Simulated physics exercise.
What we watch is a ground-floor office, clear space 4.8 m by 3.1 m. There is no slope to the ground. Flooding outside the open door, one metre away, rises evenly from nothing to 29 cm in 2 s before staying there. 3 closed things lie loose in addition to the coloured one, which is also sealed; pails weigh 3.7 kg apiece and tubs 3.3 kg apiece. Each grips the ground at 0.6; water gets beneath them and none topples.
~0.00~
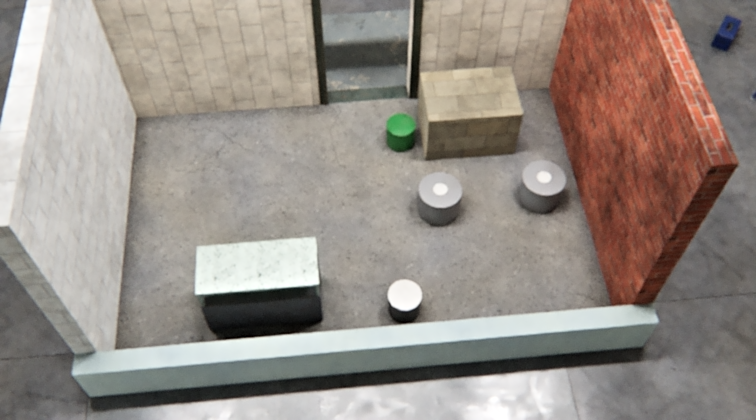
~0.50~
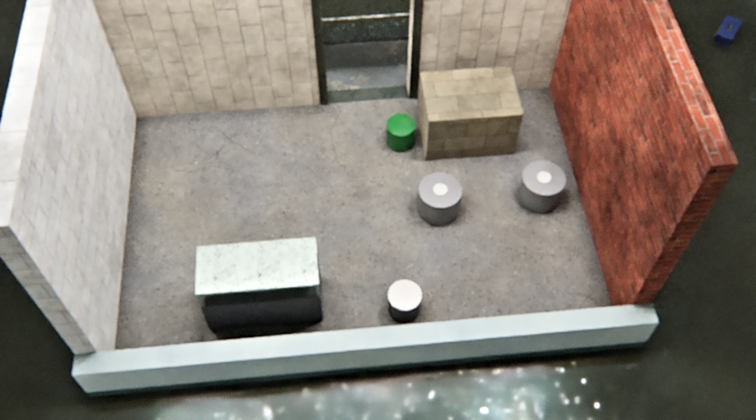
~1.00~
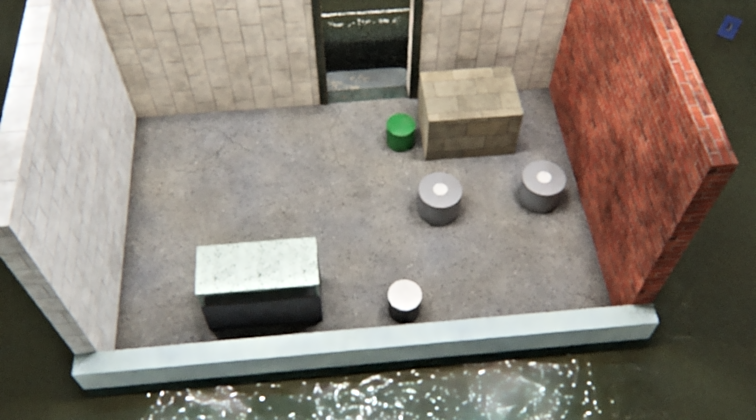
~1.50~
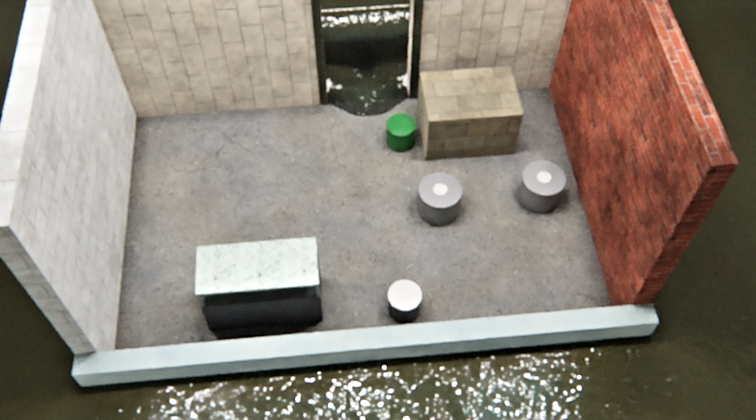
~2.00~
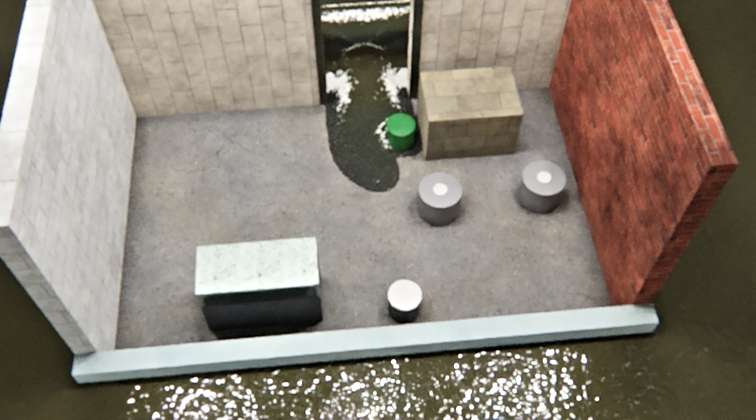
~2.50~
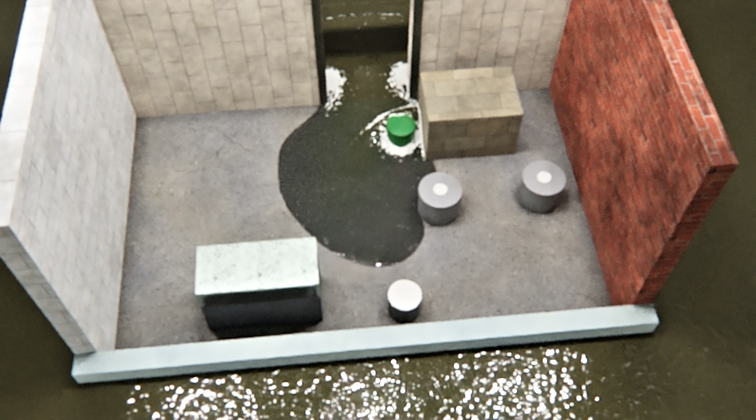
Dark water surrounds the room, then spreads through the doorway and around the green pail.
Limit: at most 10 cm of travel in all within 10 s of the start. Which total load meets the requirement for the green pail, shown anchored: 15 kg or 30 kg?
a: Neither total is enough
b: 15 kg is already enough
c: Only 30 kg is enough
Answer: A.
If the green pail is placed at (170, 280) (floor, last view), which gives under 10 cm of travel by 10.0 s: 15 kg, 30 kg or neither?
It turns out that both loads succeed.
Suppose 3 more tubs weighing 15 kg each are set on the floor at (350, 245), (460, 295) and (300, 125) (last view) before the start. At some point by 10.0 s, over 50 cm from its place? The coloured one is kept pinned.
In that order: Over, over, over.
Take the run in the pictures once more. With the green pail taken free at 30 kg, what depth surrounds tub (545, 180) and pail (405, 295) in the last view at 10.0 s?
Some 10 cm at the first, some 12 cm at the second.
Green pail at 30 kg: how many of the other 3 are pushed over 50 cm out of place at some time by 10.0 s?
3.
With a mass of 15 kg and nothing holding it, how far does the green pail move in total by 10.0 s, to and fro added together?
All together it comes to about 150 cm.
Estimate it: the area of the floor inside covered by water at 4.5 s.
About 12.0 m2.
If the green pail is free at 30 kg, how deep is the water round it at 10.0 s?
Something like 15 centimetres.
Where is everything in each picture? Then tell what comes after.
The green pail at (401, 125), on the bottom; 0.0 m2 under water; 0 of 4 have shifted, in the first picture.
The green pail at (401, 125), on the bottom; water covers 0.0 m2; 0 of 4 have shifted, in the second picture.
The green pail at (401, 125), on the bottom; water covers 0.0 m2; 0 of 4 have shifted, in the third picture.
The green pail at (401, 125), on the bottom; 0.1 m2 under water; 0 of 4 have shifted, in the fourth picture.
The green pail at (401, 125), on the bottom; 1.0 m2 under water; 0 of 4 have shifted, in the fifth picture.
The green pail at (401, 125), on the bottom; 2.8 m2 under water; 0 of 4 have shifted, in the sixth picture.
After 3.5 s the green pail would be 116 cm from its start with 15 kg and 37 cm from its start with 30 kg; 12 cm of water round it then.
After 4.5 s the green pail would be 133 cm from its start with 15 kg and 38 cm from its start with 30 kg; 11 cm of water round it then.
After 7.0 s the green pail would be 136 cm from its start with 15 kg and 38 cm from its start with 30 kg; 11 cm of water round it then.
After 10.0 s the green pail would be 166 cm from its start with 15 kg and 38 cm from its start with 30 kg; 15 cm of water round it then.
